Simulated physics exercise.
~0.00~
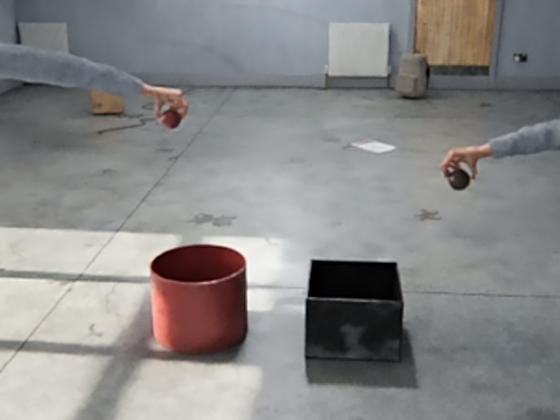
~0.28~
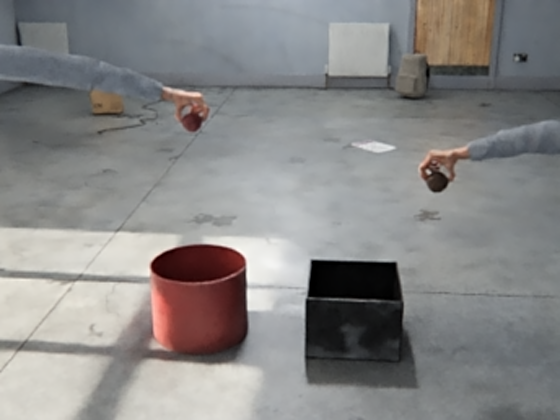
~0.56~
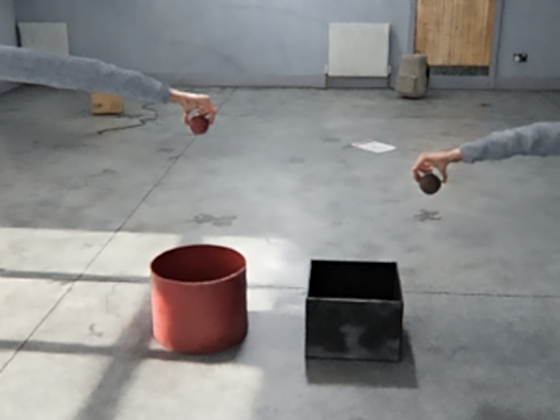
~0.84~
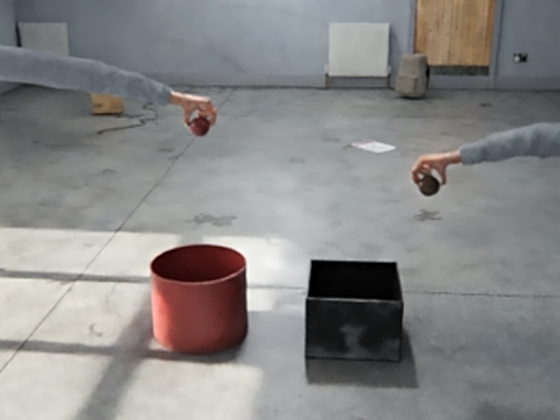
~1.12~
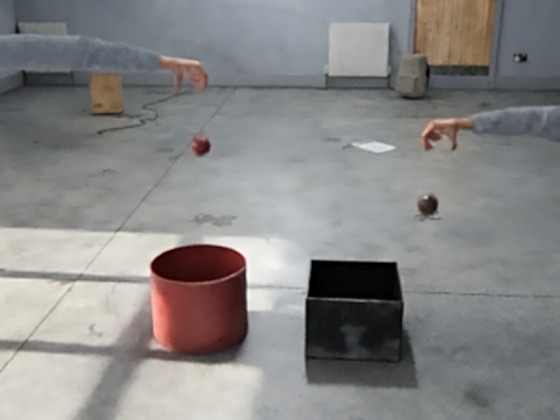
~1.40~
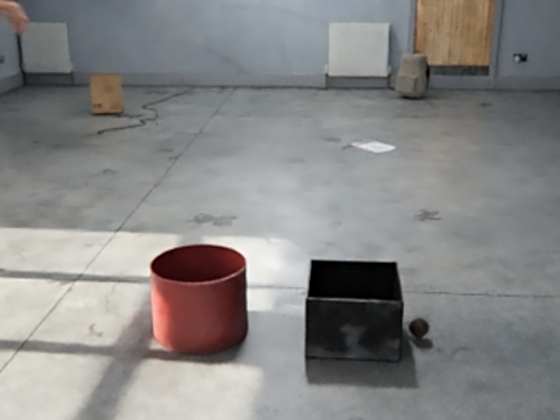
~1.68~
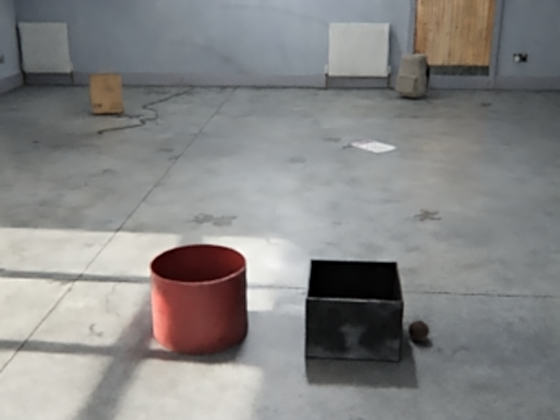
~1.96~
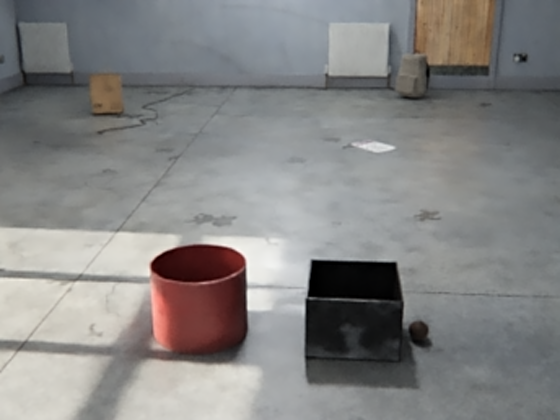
At the start, two hands reach in from opposite sides of a bare concrete room, the left one holding a red apple and the right one a brown onion, above a round red bin and a square black container. The apple shifts right and the onion shifts left, then both hands pause. The fingers open, and both things fall as the hands draw back. The apple drops into the red bin and disappears from view. The onion misses the black container and comes down on the floor just to its right, where it stays.
